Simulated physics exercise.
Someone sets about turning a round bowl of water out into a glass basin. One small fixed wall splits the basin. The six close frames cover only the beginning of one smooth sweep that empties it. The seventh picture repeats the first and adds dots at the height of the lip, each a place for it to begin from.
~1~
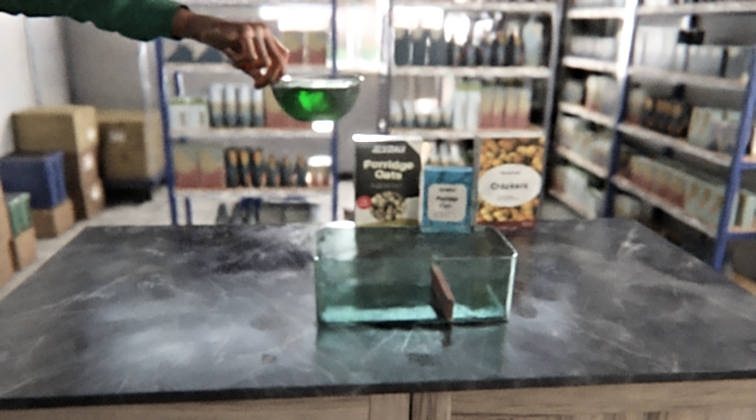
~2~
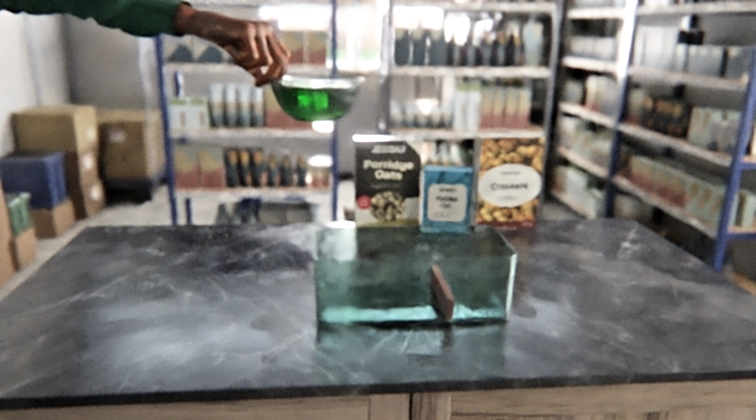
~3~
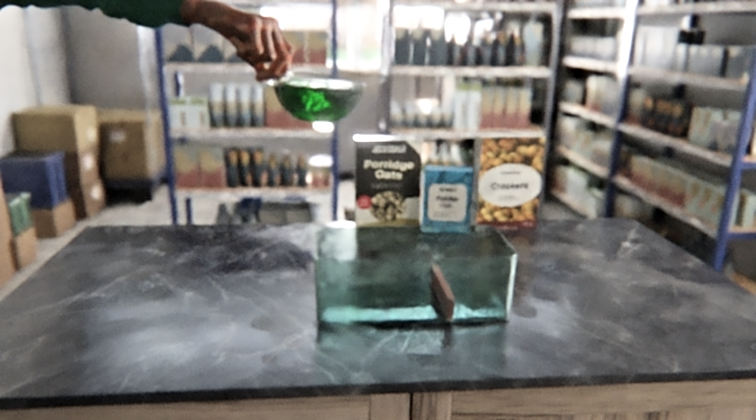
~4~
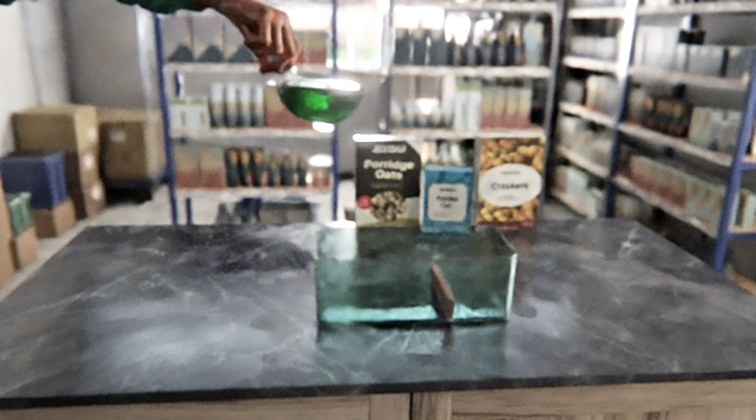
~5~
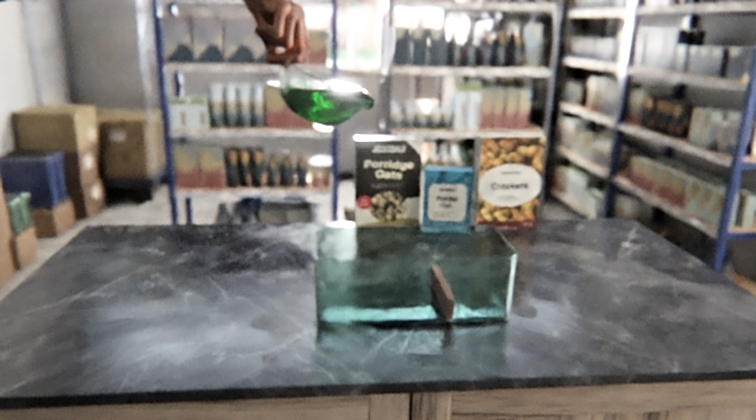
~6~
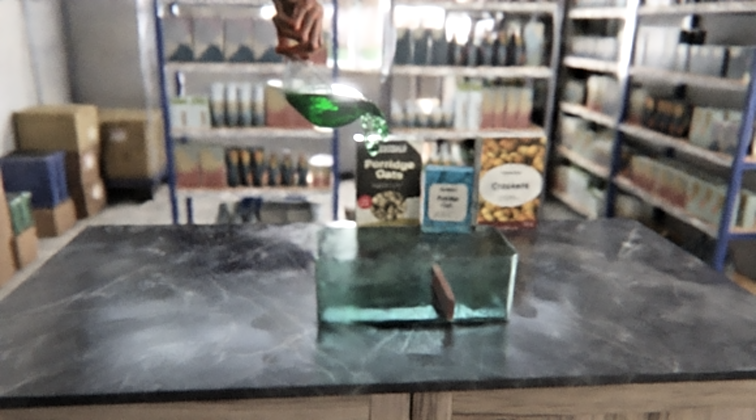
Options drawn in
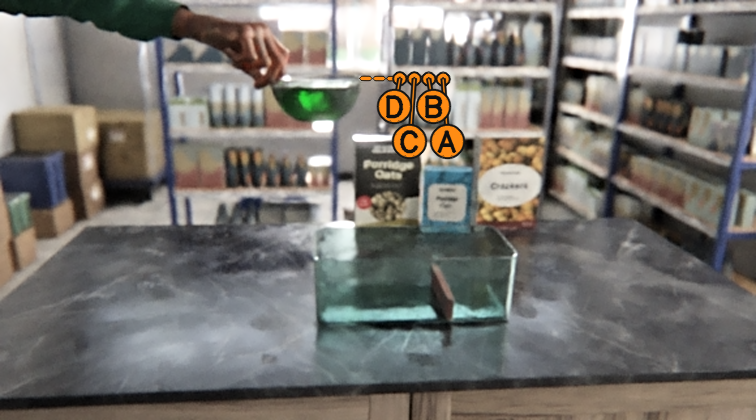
Storeroom with stocked shelves, a hand tilting a round bowl of green water rightward above a glass basin, liquid spilling over its lip.
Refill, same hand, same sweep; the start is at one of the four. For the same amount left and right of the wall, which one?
The answer is spot D.
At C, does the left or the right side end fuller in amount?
The right one.
On the marked copy, A at (443, 79); B at (428, 79); C at (414, 78); D at (399, 78).
If A is chosen, about 28 % ends left of the wall and 68 % right of it; 4 % is lost outside.
If B is chosen, about 24 % ends left of the wall and 73 % right of it; 3 % is lost outside.
If C is chosen, about 30 % ends left of the wall and 68 % right of it.
If D is chosen, about 48 % ends left of the wall and 50 % right of it.
